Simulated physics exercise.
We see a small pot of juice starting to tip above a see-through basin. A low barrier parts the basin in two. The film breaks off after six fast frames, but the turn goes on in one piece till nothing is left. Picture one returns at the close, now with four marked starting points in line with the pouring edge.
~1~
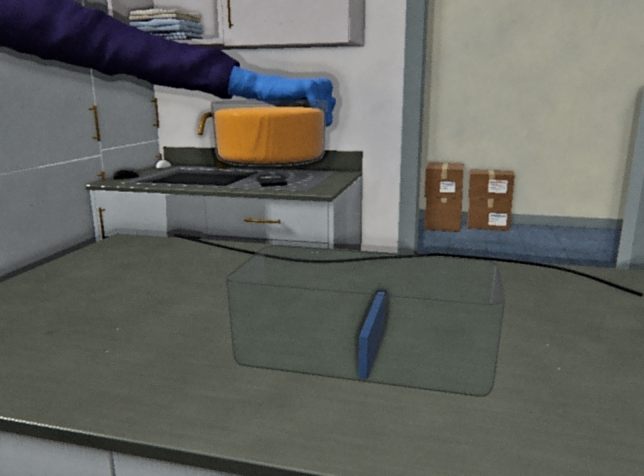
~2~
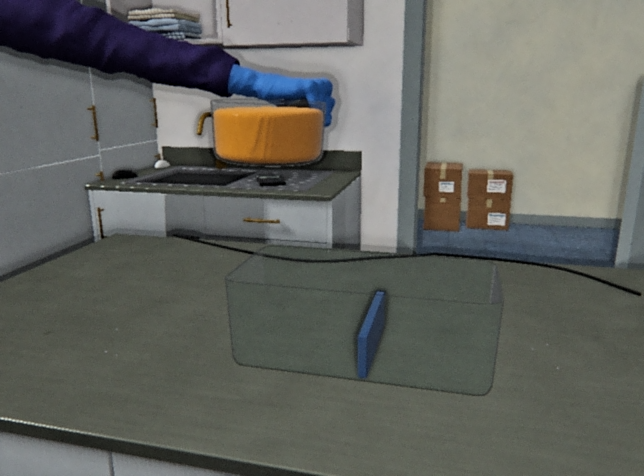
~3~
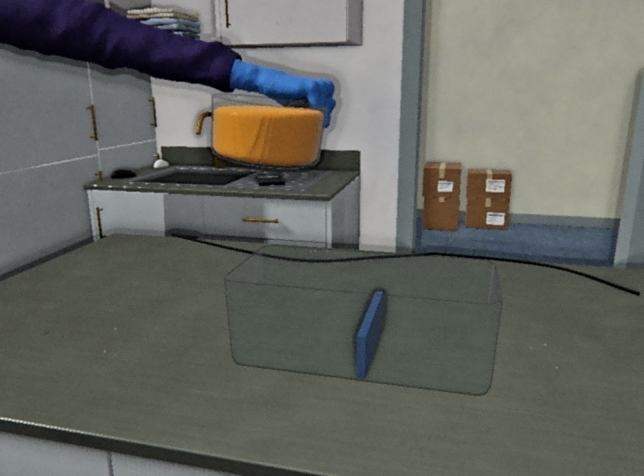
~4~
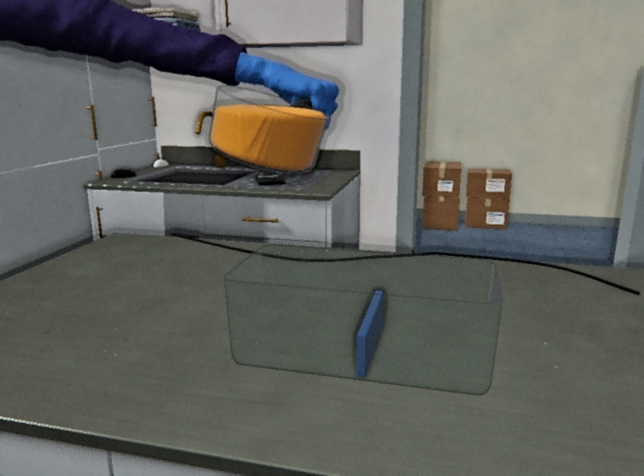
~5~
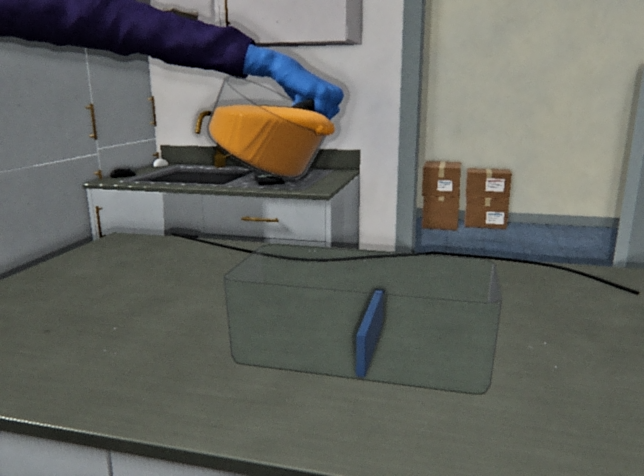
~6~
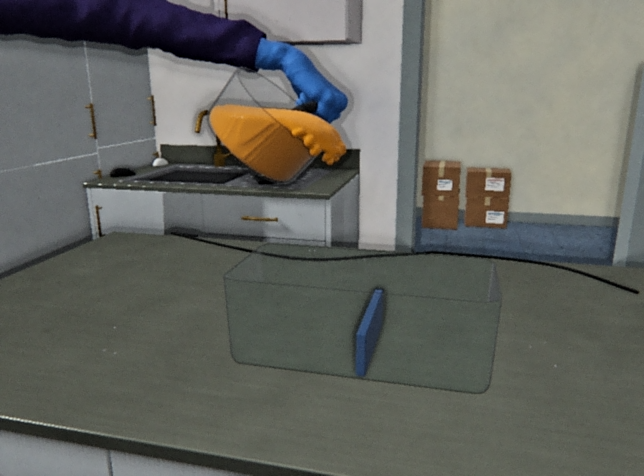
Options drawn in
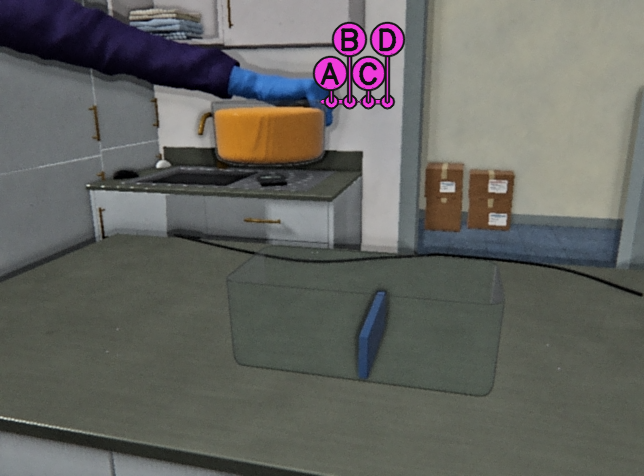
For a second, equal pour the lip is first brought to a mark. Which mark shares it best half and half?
Go for A.
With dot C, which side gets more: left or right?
More ends on the right.
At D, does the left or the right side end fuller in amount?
The right one.
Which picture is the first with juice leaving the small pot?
Picture 5.
On the marked copy, A at (331, 101); B at (349, 101); C at (368, 101); D at (387, 101).
With A, about 46 % ends left of the wall and 52 % right of it.
With B, about 31 % ends left of the wall and 67 % right of it.
With C, about 21 % ends left of the wall and 76 % right of it; 3 % is lost outside.
With D, about 9 % ends left of the wall and 87 % right of it; 4 % is lost outside.
